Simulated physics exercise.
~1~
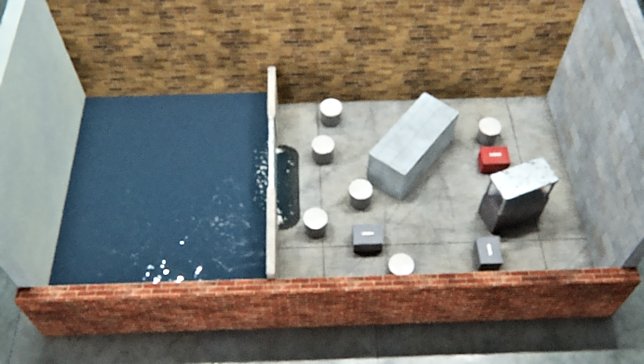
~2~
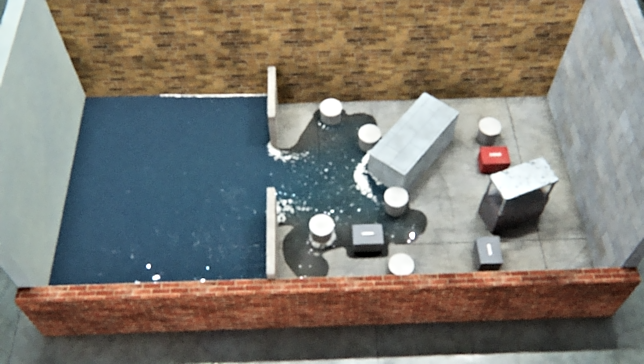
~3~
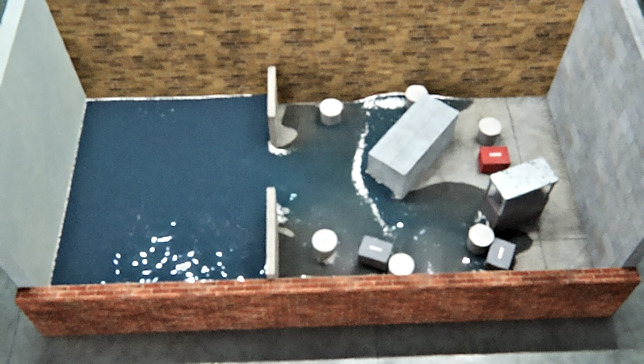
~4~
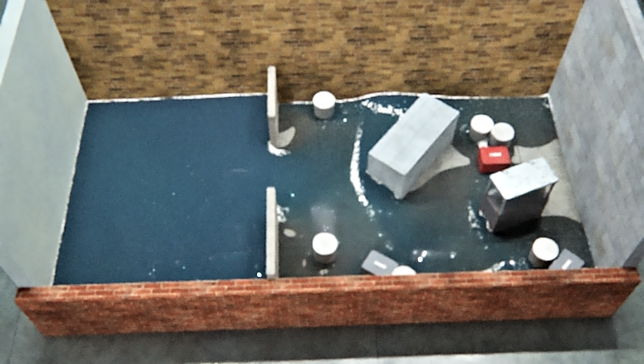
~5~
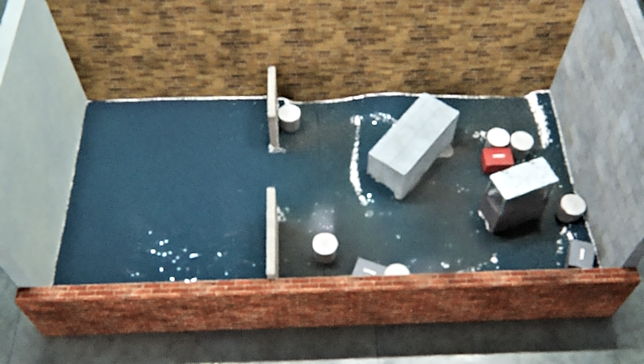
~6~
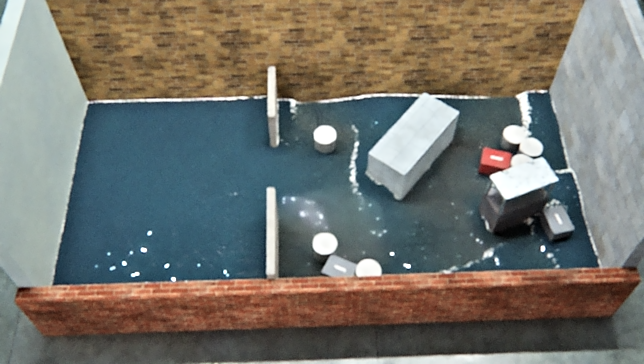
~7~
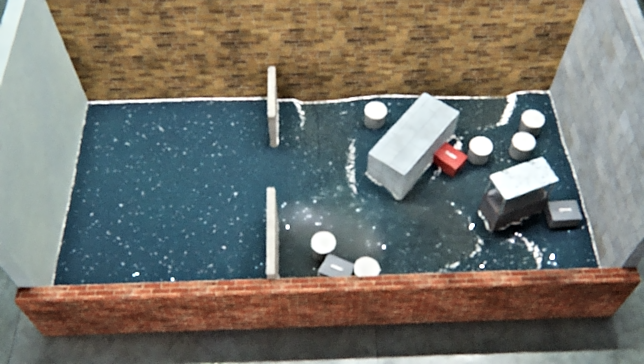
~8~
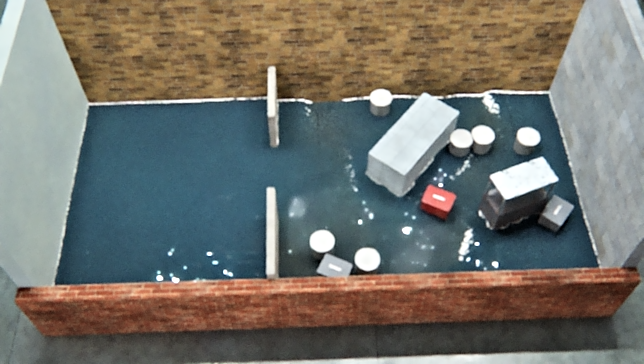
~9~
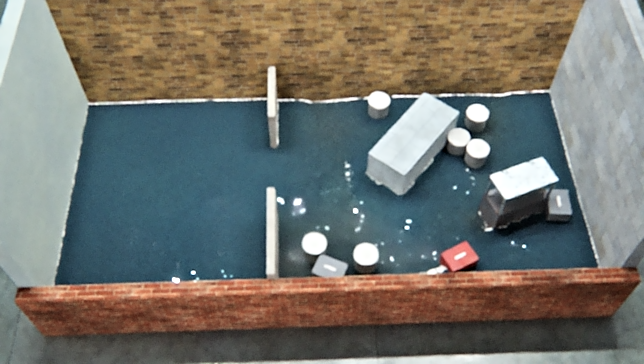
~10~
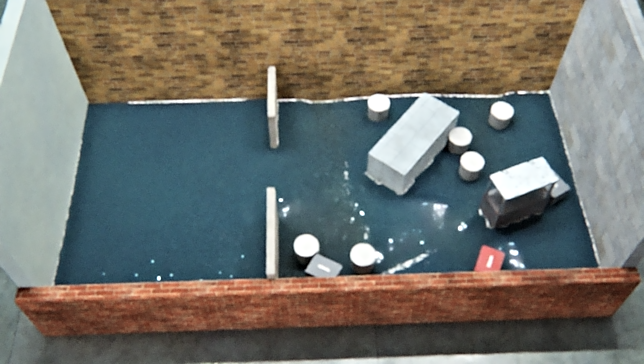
To begin with, dark water fills the left room while white pails, grey totes and a red tote stand on the dry floor of the right room. Water bursts through the gap in the dividing wall and spreads around the large pale block, sweeping pails and a grey tote rightward. It reaches the far right wall, and the red tote still holds its place as pails gather beside it. Then the red tote drifts left to the big block, swings toward the front brick wall and slides right along it. Finally, water covers both floors, with the pails and totes afloat.
